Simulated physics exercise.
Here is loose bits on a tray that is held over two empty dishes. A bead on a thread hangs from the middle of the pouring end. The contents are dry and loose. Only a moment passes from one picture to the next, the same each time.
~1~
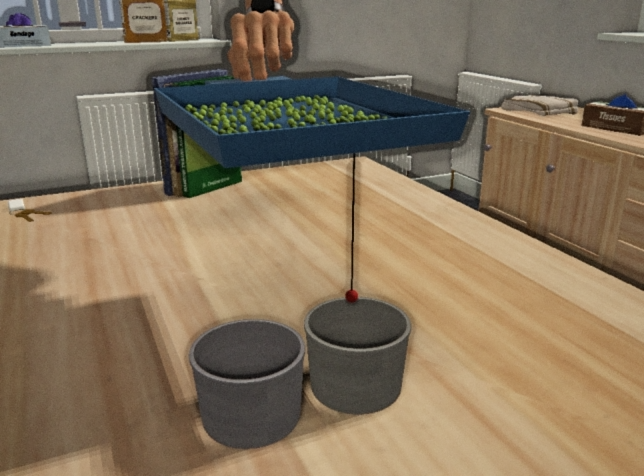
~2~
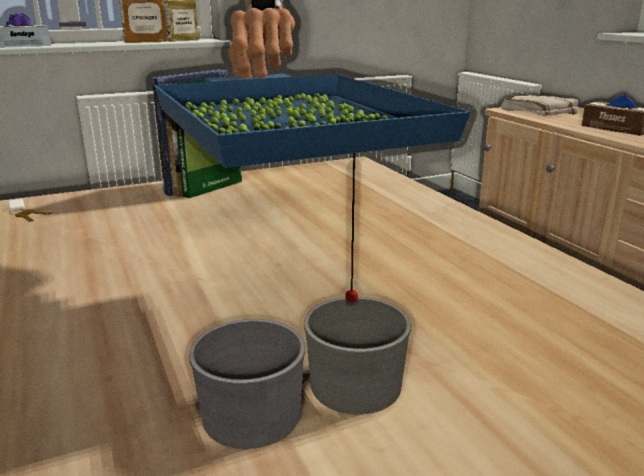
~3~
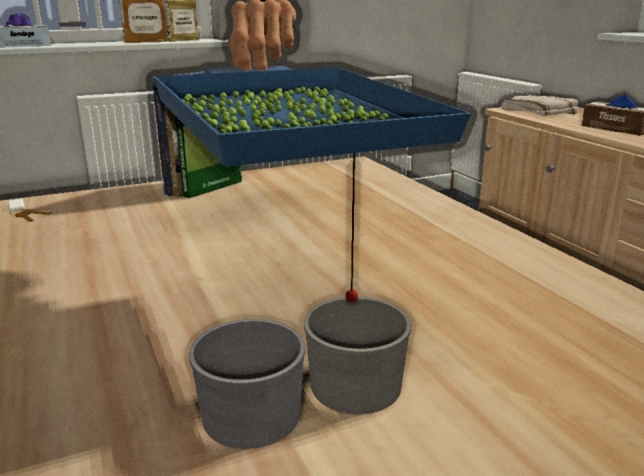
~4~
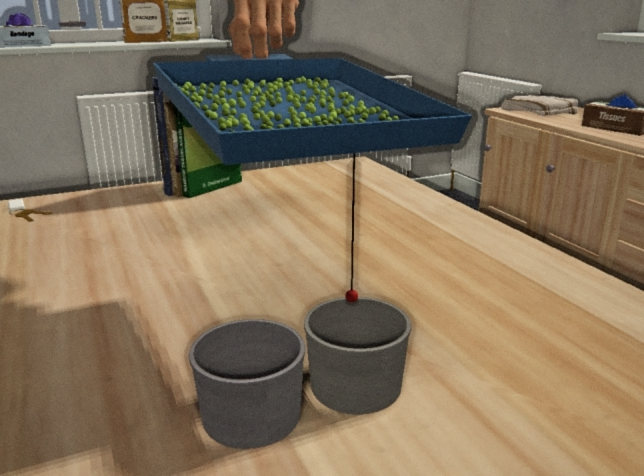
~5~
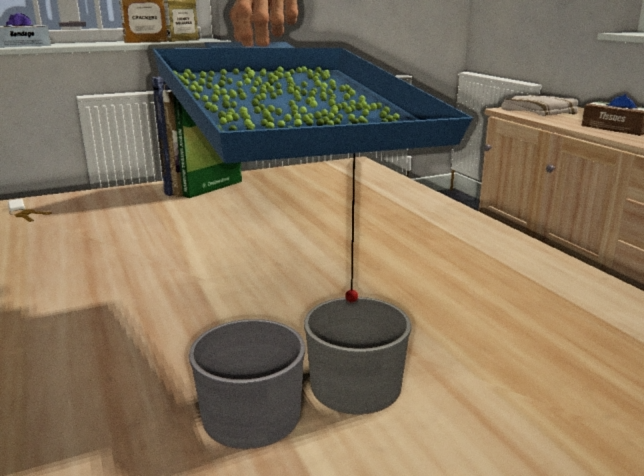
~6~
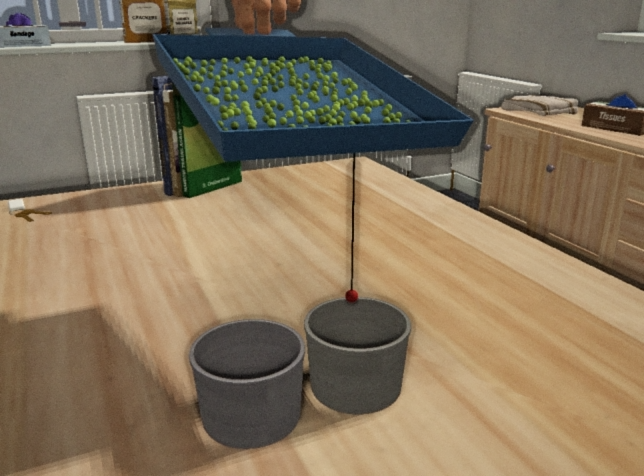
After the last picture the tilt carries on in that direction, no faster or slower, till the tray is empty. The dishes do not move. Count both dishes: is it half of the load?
The two hold only the smaller part of the load.
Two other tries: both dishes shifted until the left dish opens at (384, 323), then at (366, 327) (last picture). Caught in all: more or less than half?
At the first place the larger part, at the second over half.
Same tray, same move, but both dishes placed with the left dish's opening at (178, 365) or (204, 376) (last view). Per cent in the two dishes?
First some 0, then 10 per cent.
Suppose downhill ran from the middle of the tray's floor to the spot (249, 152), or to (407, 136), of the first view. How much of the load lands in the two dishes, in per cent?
Near 80 % and 0 %.
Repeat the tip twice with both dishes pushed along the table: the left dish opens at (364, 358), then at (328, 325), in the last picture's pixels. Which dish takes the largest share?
First right, then the dish on the right.
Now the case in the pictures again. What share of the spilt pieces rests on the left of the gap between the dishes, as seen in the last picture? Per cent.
It comes to 0 per cent or so.
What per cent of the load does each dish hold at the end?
Left dish near 0 in a hundred; right dish near 0.
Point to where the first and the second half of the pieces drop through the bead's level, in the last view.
Around (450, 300) and then (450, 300).
Shortly afterwards, tray tipped steeply; the whole lot on the tray.
Next, tray tipped right over; all but a few on the tray; only a few outside both; a little in the air.
Some moments later, tray tipped past a quarter turn; only a few in the right dish; all but a few outside both.
In the end, tray tipped past a quarter turn; none at all in the left dish; only a few in the right dish; all but a few outside both.
